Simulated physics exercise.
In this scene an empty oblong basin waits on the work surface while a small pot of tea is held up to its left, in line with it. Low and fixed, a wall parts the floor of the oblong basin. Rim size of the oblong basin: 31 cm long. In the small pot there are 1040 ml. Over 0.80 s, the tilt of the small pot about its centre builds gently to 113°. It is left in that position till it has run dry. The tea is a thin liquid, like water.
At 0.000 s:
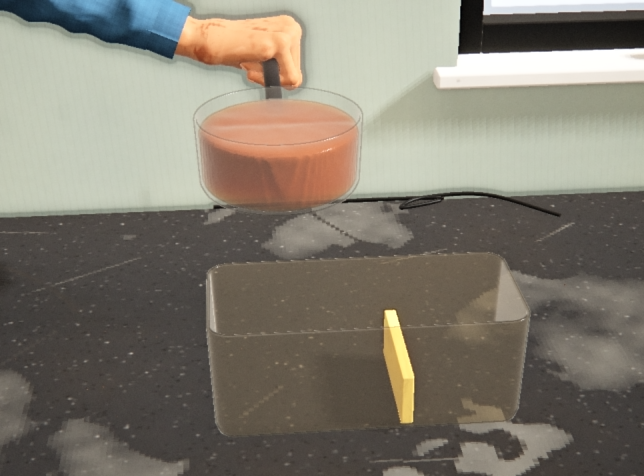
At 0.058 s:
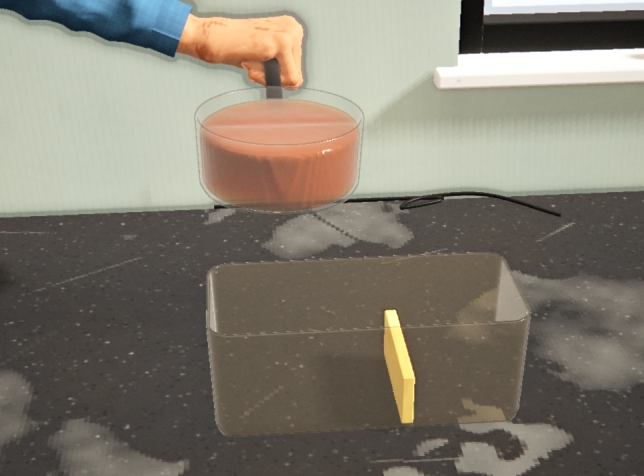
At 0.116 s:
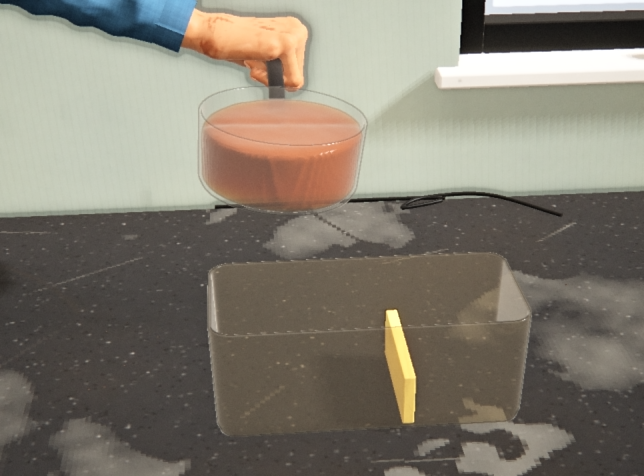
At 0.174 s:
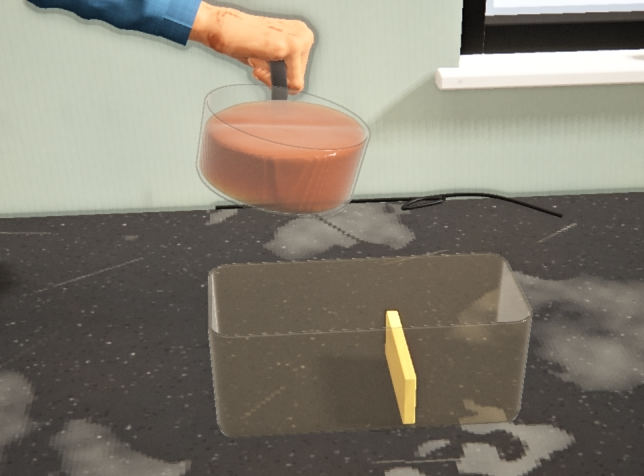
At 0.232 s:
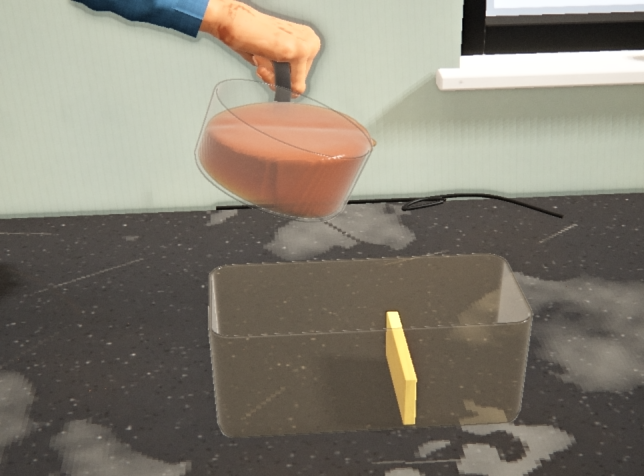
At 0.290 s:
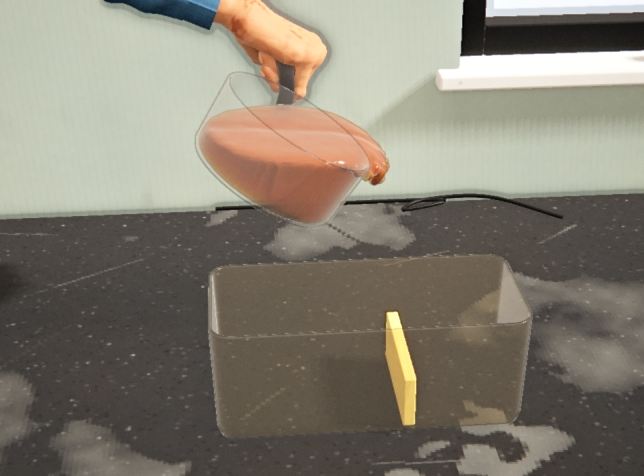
At the start, a hand holds a clear pot of reddish-brown liquid level above an empty, see-through oblong basin with a yellow wall inside. The hand then tilts the pot to the right, gently at first and then more steeply, until liquid bulges over its right edge.
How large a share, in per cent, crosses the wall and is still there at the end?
A share of about 52 per cent.
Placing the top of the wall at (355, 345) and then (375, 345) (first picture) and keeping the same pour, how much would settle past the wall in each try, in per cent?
Respectively close to 80 and 65 %.
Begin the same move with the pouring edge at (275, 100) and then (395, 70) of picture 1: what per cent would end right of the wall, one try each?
Result: 10 per cent, then 65 per cent.
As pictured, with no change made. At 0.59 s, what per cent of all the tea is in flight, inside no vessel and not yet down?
Some 40 % is the figure.
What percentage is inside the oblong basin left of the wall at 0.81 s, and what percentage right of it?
Around 30 percent on the left and 46 on the right.
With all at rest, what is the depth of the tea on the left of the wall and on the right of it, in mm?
Some 18 mm on the left and some 36 mm on the right.
Then, 0.59 s in, the tilt is 95° and 19 per cent is still to pour, 2 is left of the wall and 38 right of it.
Then, 0.81 s in, the tilt is 113° and 2 per cent is still to pour, 29 is left of the wall and 46 right of it.
Then, 1.05 s in, the tilt is 113° and 0 per cent is still to pour, 43 is left of the wall and 53 right of it.
Then, 1.30 s in, the tilt is 113° and 0 per cent is still to pour, 45 is left of the wall and 52 right of it.
Finally, 45 per cent lies left of the wall, 52 right of it and 4 outside.
